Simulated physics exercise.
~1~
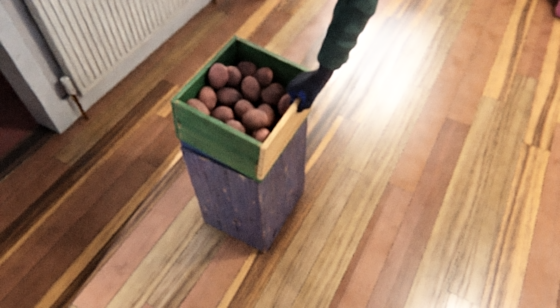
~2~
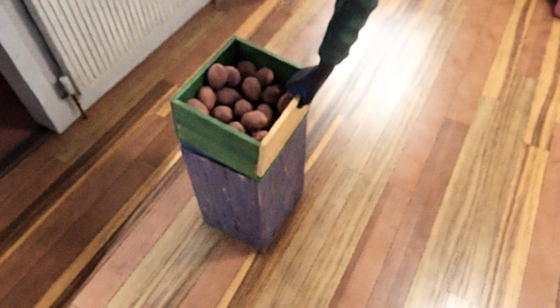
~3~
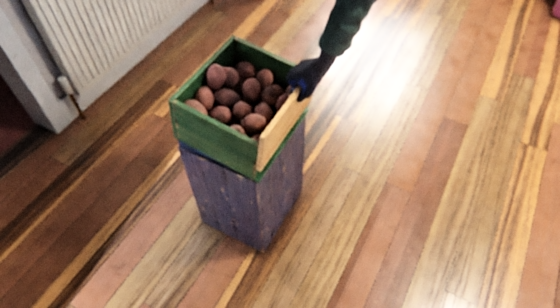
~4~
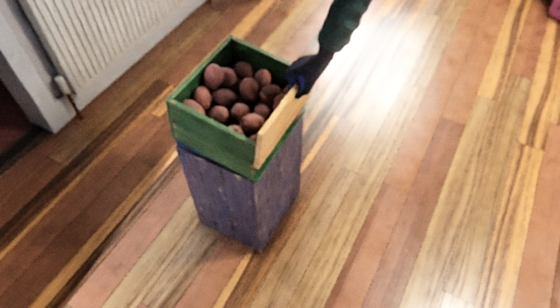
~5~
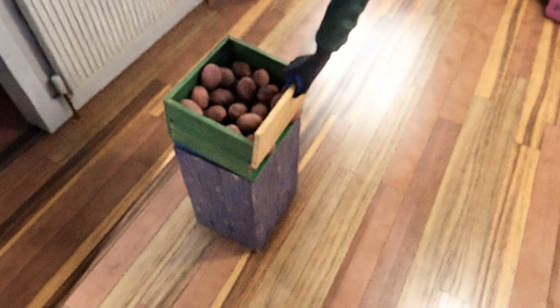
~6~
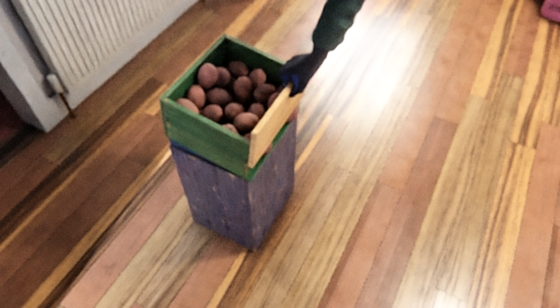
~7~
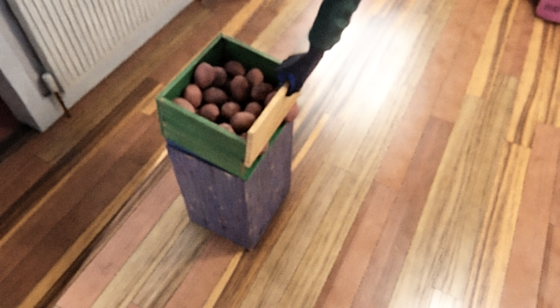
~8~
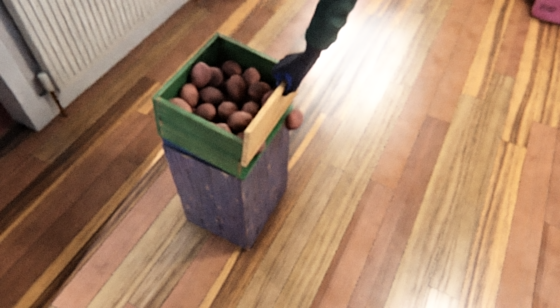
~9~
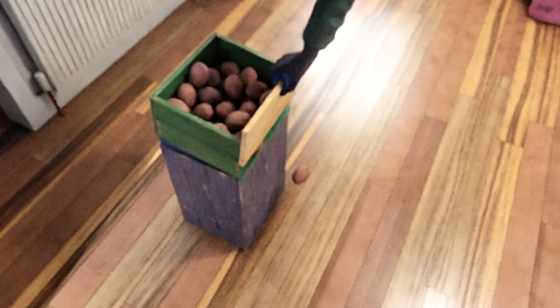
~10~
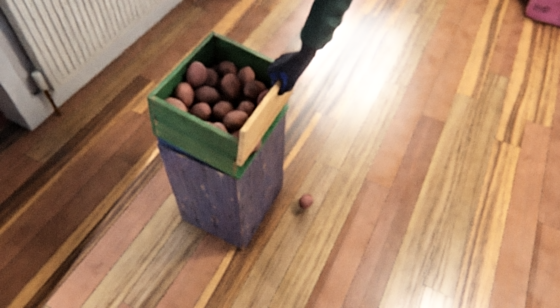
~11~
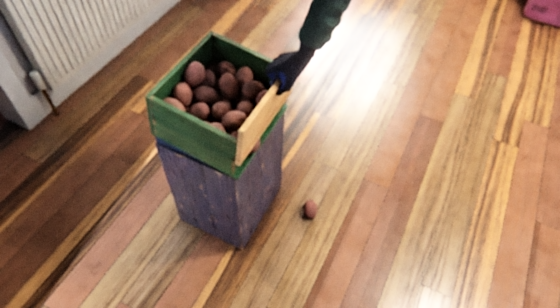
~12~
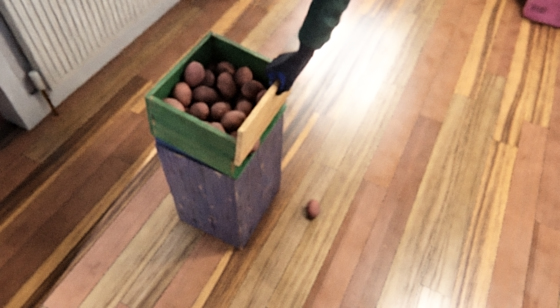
A dark-gloved hand held the wooden gate at the front of a green bin of red potatoes on a purplish stand, easing it upward until one potato dropped out, landed on the wooden floor beside the stand and came to rest there.
